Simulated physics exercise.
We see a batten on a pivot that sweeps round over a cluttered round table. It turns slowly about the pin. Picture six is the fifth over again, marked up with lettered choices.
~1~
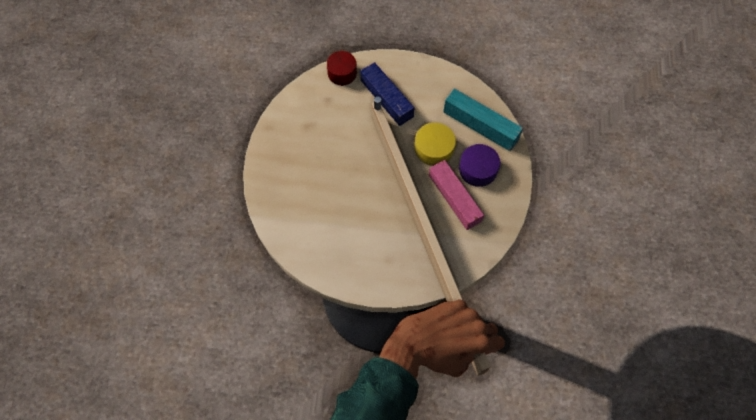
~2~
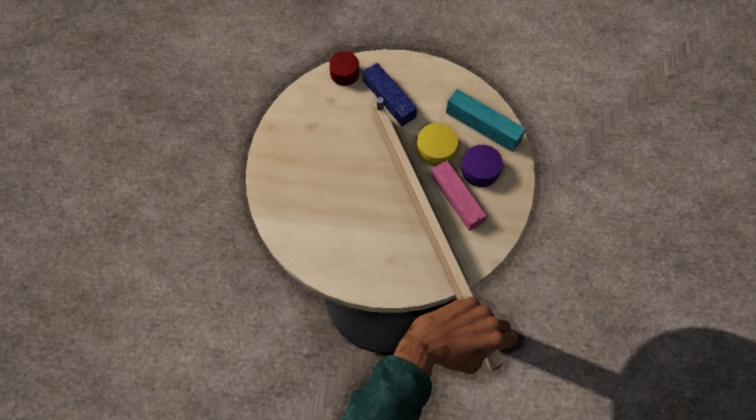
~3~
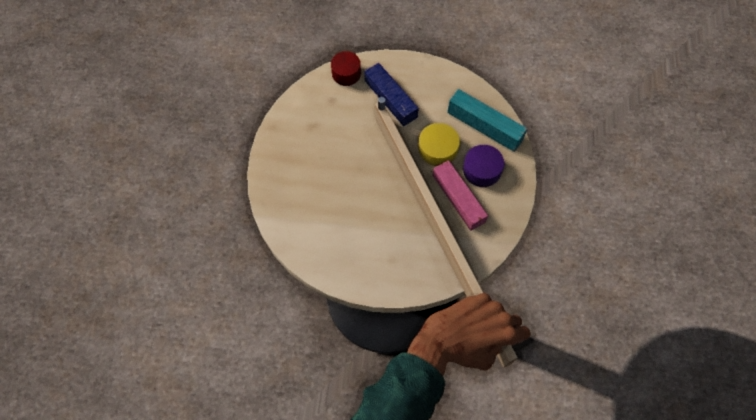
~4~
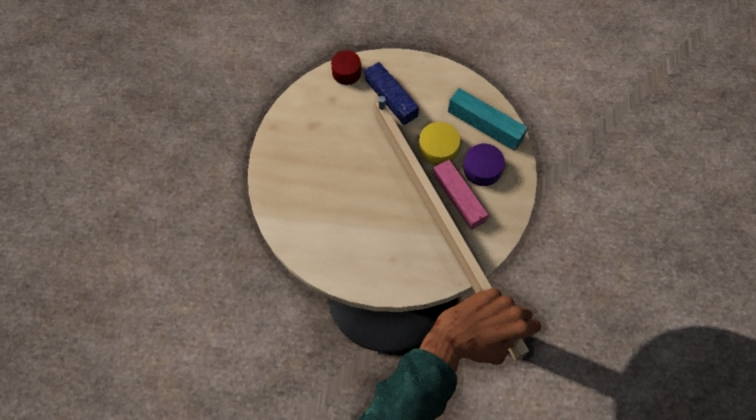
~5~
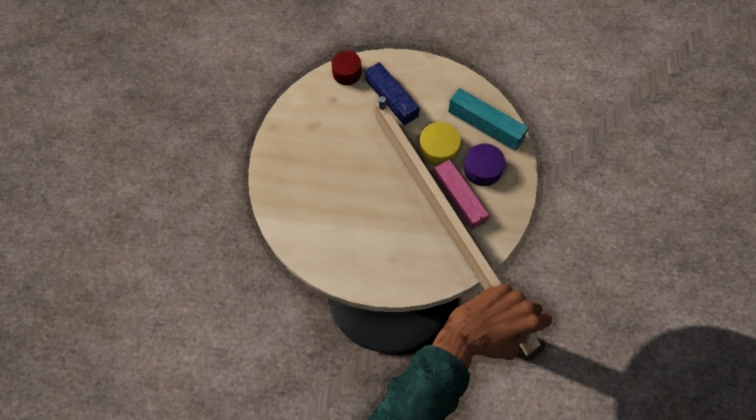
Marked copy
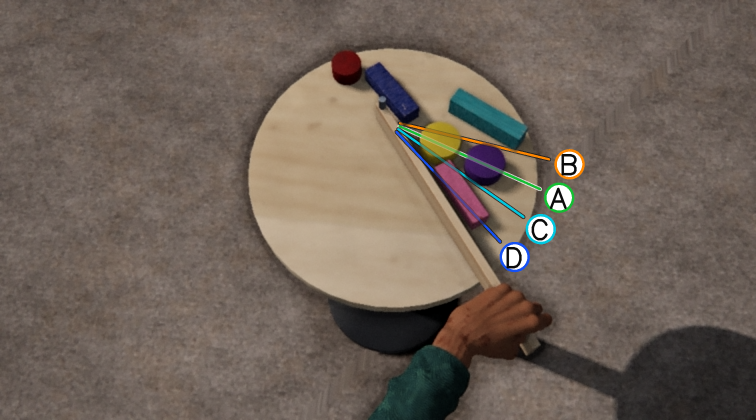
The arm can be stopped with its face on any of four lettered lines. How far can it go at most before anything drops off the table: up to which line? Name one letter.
Stop at B.
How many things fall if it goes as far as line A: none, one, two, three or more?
By then, none.
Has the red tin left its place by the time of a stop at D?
No.
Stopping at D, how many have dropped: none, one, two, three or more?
By then, none.
On the copy, A at (468, 157); B at (474, 141); C at (459, 172); D at (446, 185).
On B. First, arm (453, 165); purple tin (491, 159); pink bar (476, 180).
Then, arm (468, 145); turquoise bar (495, 105); purple tin (507, 133).
Finally, arm (475, 129); turquoise bar (500, 90); purple tin (512, 113); nothing has fallen.
By contrast, A is safe but short; C is safe but short; D is safe but short.
